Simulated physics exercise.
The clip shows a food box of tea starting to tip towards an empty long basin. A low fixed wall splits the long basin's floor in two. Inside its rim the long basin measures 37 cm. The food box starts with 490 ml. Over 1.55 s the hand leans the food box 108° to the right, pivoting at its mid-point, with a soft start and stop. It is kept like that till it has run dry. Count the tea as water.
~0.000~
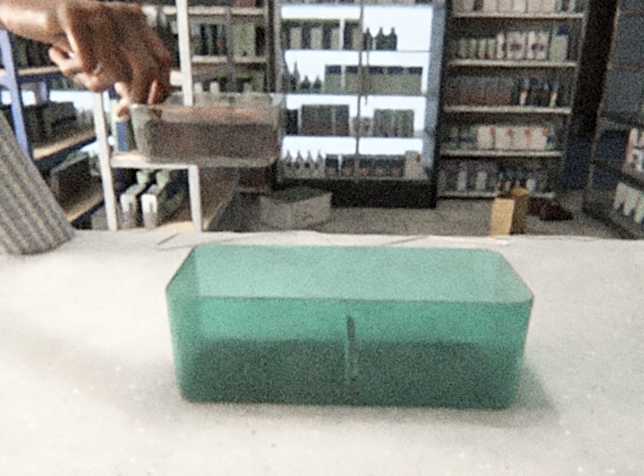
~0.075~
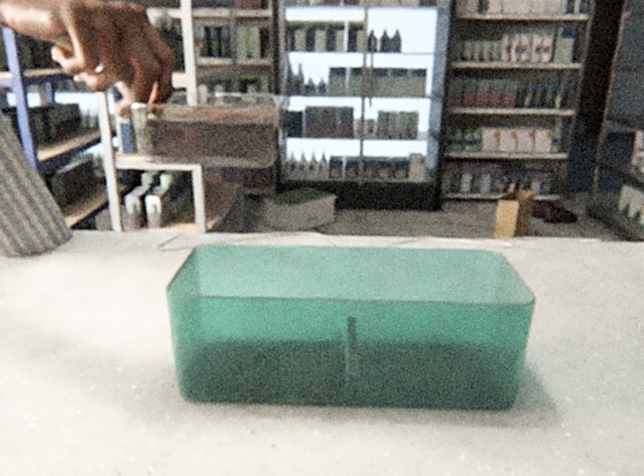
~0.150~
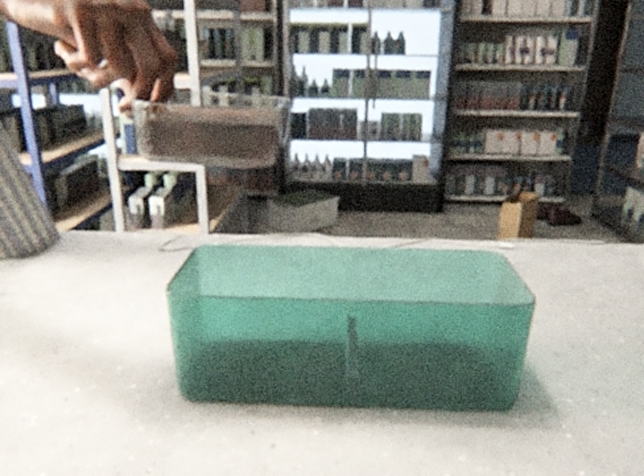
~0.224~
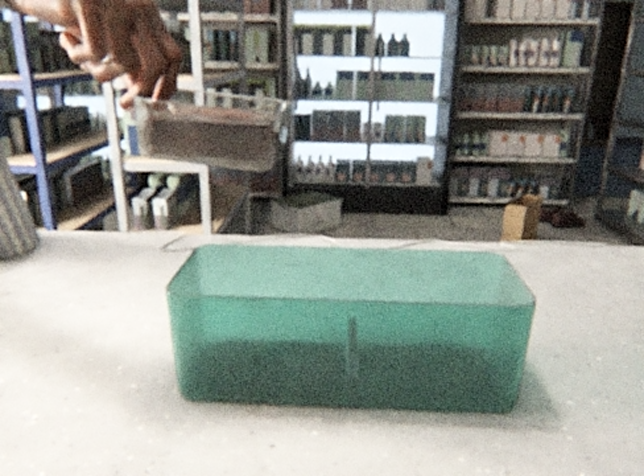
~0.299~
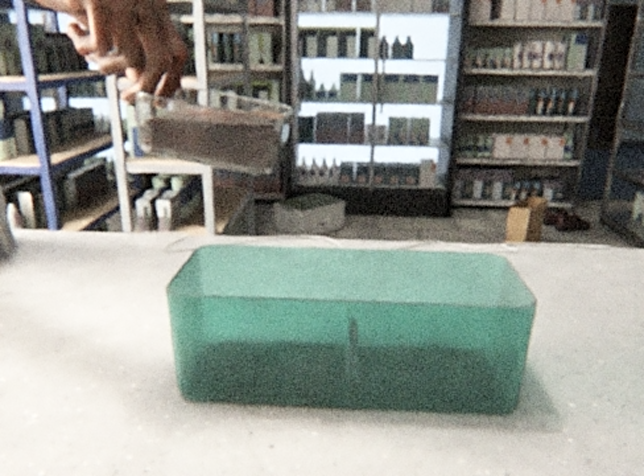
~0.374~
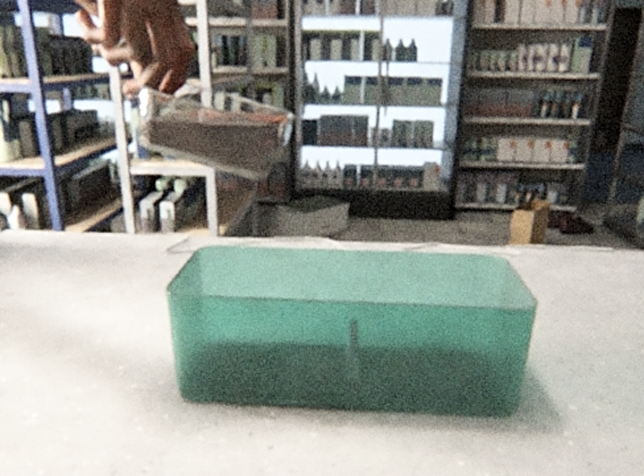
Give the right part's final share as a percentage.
About 43 per cent.
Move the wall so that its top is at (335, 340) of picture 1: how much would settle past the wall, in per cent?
In that case some 60 per cent.
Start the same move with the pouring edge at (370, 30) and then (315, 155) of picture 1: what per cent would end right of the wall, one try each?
First 85, then 60 per cent.
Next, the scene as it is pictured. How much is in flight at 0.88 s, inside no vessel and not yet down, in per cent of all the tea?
Some 36 per cent.
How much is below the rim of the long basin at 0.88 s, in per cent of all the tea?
Near 32 in a hundred.
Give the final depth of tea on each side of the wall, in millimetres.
Some 12 mm on the left and 10 mm on the right.
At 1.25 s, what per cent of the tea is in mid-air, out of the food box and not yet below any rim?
Some 6 per cent.
By 0.88 s the tilt is 65° and 32 per cent is still to pour, 15 is left of the wall and 17 right of it.
By 1.25 s the tilt is 98° and 5 per cent is still to pour, 47 is left of the wall and 42 right of it.
By 1.63 s the tilt is 108° and 0 per cent is still to pour, 56 is left of the wall and 43 right of it.
By 2.05 s the tilt is 108° and 0 per cent is still to pour, 56 is left of the wall and 43 right of it.
At rest 56 per cent lies left of the wall, 43 right of it and 1 outside.
